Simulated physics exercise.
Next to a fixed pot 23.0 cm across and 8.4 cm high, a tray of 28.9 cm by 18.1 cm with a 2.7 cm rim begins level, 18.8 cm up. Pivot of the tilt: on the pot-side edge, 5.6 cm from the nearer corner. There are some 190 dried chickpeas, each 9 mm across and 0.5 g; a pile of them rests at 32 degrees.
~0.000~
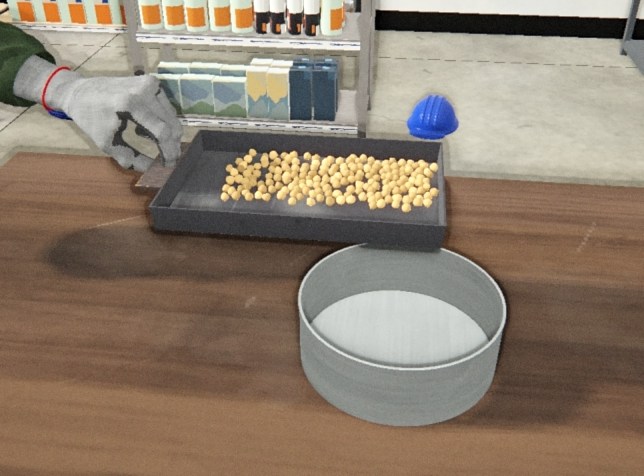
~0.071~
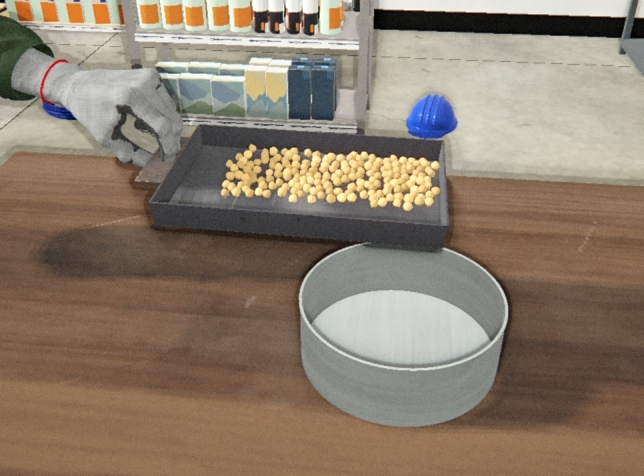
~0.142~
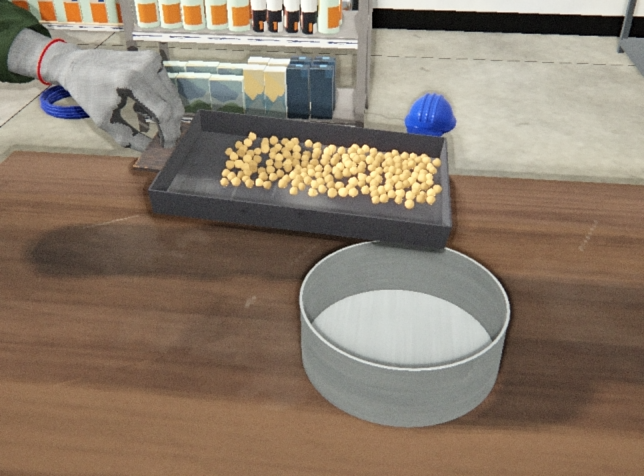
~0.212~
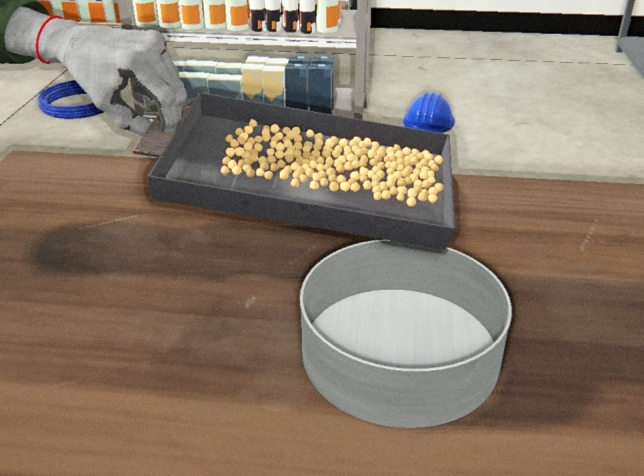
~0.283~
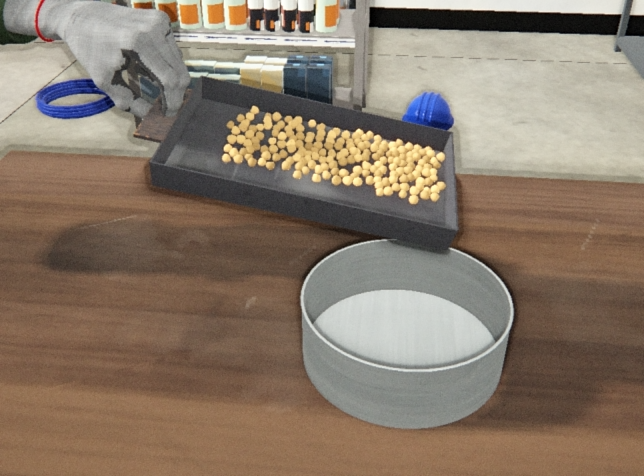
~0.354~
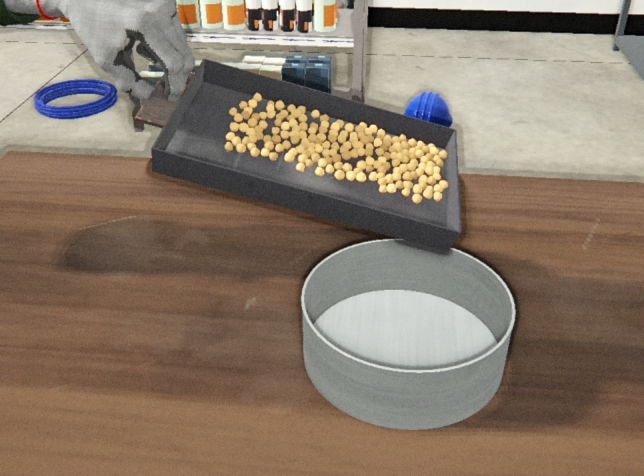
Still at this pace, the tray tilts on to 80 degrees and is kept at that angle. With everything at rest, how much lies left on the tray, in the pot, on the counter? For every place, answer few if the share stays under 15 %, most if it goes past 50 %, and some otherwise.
Shares - left on the tray: Most; pot: Few; counter: Few.
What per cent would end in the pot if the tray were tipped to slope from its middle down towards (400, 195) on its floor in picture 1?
Something like 0 per cent of the pieces.
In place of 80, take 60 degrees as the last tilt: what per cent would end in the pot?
That would give about 0 per cent.
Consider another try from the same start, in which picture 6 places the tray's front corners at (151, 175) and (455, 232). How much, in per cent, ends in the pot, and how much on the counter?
Pot 0 % / counter 0 %.
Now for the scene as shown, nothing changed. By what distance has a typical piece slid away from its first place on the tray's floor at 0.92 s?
About 8 cm.
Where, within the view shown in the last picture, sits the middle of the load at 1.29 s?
At that moment the load's centre is around (439, 166).
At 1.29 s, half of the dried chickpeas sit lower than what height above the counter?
The halfway mark is near 24 cm.
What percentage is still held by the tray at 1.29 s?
It works out to near 100 per cent of the load.
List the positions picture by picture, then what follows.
Tray tilt 0 degrees, front corners at (153, 205) and (443, 224); middle of the pieces at (334, 180); pot at (401, 297), in the first frame.
Tray tilt 1 degrees, front corners at (153, 201) and (445, 224); middle of the pieces at (335, 177), in the second frame.
Tray tilt 4 degrees, front corners at (152, 189) and (449, 225), lowest corner right front; middle of the pieces at (336, 171), in the third frame.
Tray tilt 8 degrees, front corners at (152, 175) and (452, 226), lowest corner right front; middle of the pieces at (338, 163), in the fourth frame.
Tray tilt 12 degrees, front corners at (154, 161) and (455, 228), lowest corner right front; middle of the pieces at (340, 156), in the fifth frame.
Tray tilt 16 degrees, front corners at (156, 147) and (458, 230), lowest corner right front; middle of the pieces at (343, 150); pot at (407, 297). The tray's pace is about 55 degrees a second, in the sixth frame.
Then, at 0.92 s, tilt 46 degrees; the tray holds 100 %, the pot 0 %.
Then, at 1.29 s, tilt 66 degrees; the tray holds 100 %, the pot 0 %.
Then, at 1.76 s, tilt 80 degrees; the tray holds 100 %, the pot 0 %.
By 2.4 s all is still; tray 100 %, pot 0 %, counter 0 %.
